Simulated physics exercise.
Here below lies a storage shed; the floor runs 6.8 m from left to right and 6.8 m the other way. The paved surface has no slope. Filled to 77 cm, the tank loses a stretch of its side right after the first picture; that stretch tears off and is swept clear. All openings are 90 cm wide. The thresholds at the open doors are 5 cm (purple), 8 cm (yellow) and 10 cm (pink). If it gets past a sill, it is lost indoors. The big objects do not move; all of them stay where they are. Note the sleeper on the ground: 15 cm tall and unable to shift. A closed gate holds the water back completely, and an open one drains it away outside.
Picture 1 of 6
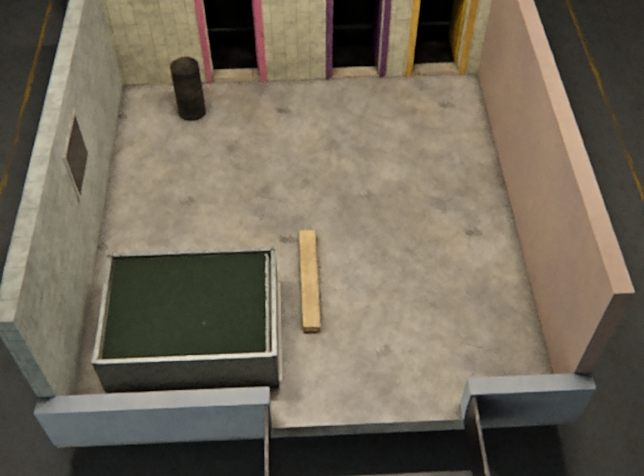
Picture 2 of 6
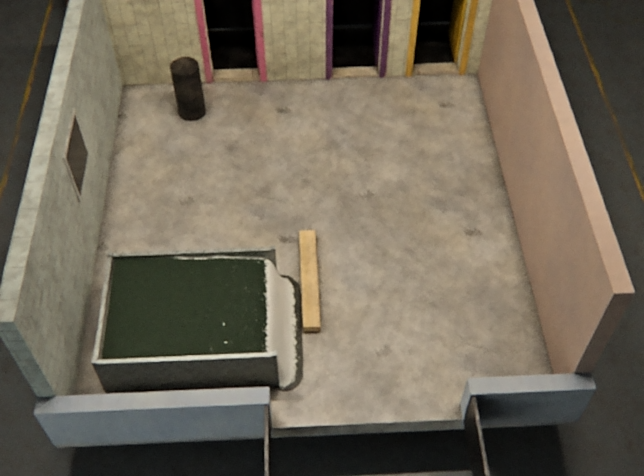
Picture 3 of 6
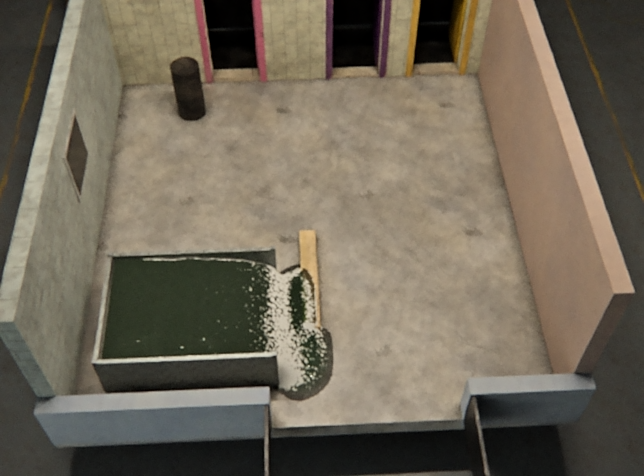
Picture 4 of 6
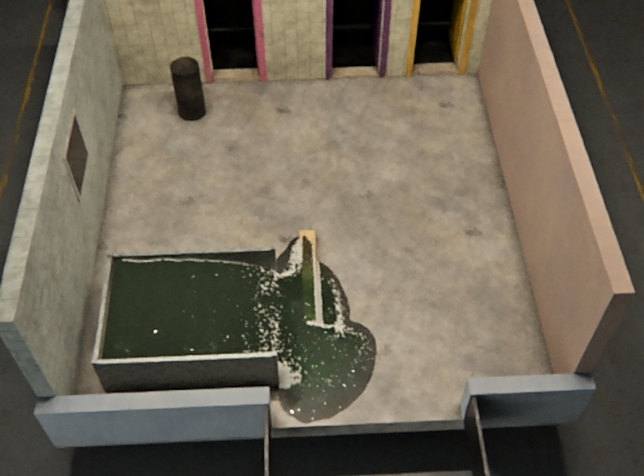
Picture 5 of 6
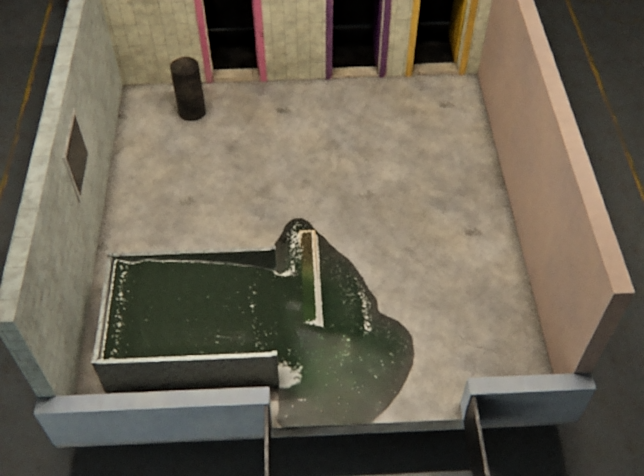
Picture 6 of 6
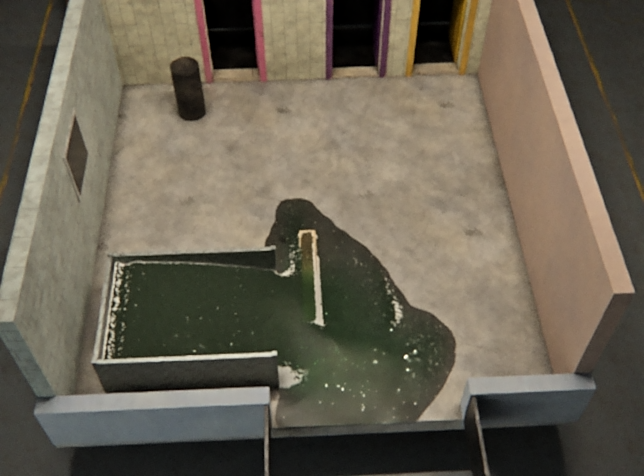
In the video, the right side of a tank of dark green water gives way in a walled storage shed, and foaming water pours onto the paved floor, surrounds a wooden sleeper, and spreads rightward in a widening pool.
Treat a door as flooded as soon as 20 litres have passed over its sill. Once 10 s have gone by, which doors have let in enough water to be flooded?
By then the purple door has reached the limit, the yellow door has reached the limit, the pink door has not reached the limit.
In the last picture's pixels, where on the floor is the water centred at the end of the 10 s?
At about (294, 196).
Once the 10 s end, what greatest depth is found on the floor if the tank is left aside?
Around 11 centimetres deep.
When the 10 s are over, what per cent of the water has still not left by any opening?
I'd put it at some 68 percent still there.
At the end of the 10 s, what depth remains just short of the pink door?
Roughly 7.5 centimetres.
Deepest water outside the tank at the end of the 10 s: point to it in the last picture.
You'll find it around (171, 90).
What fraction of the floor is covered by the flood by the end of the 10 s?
Wet share: Near 85 percent.
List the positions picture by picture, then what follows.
The first picture shows the tank at (189, 305) is whole and still, 77 cm deep.
In the second picture, the front is at (280, 279), 0.9 m from the gap at (273, 320); 0.4 m2 of floor is under water; 77 cm left at the back of the tank.
In the third picture, water pours out at (274, 322) and has run 1.2 m, to (299, 268); deepest outside 41 cm, 77 cm at the tank's back.
In the fourth picture, the front is at (298, 241), 1.7 m from the gap at (274, 323); 2.7 m2 of floor is under water; 77 cm left at the back of the tank.
In the fifth picture, water pours out at (274, 324) and has run 2.1 m, to (301, 224); deepest outside 40 cm, 71 cm at the tank's back.
In the sixth picture, water pours out at (274, 324) and has run 2.6 m, to (448, 357); deepest outside 39 cm, 64 cm at the tank's back.
A moment later water covers 35 % of the floor and is deepest (46 cm) near (293, 321); purple door not reached, yellow door not reached, pink door not reached.
Soon after water covers 50 % of the floor and is deepest (41 cm) near (555, 399); purple door not reached, yellow door not reached, pink door not reached.
Next water covers 65 % of the floor and is deepest (22 cm) near (549, 375); purple door not reached, yellow door not reached, pink door 9 cm at the sill, 0 L in.
Later on water covers 75 % of the floor and is deepest (14 cm) near (410, 88); purple door 12 cm at the sill, 17 L in, yellow door 14 cm at the sill, 57 L in, pink door 4 cm at the sill, 0 L in.
At the end water covers 85 % of the floor and is deepest (11 cm) near (171, 90); purple door 5 cm at the sill, 50 L in, yellow door 5 cm at the sill, 74 L in, pink door 7 cm at the sill, 0 L in.
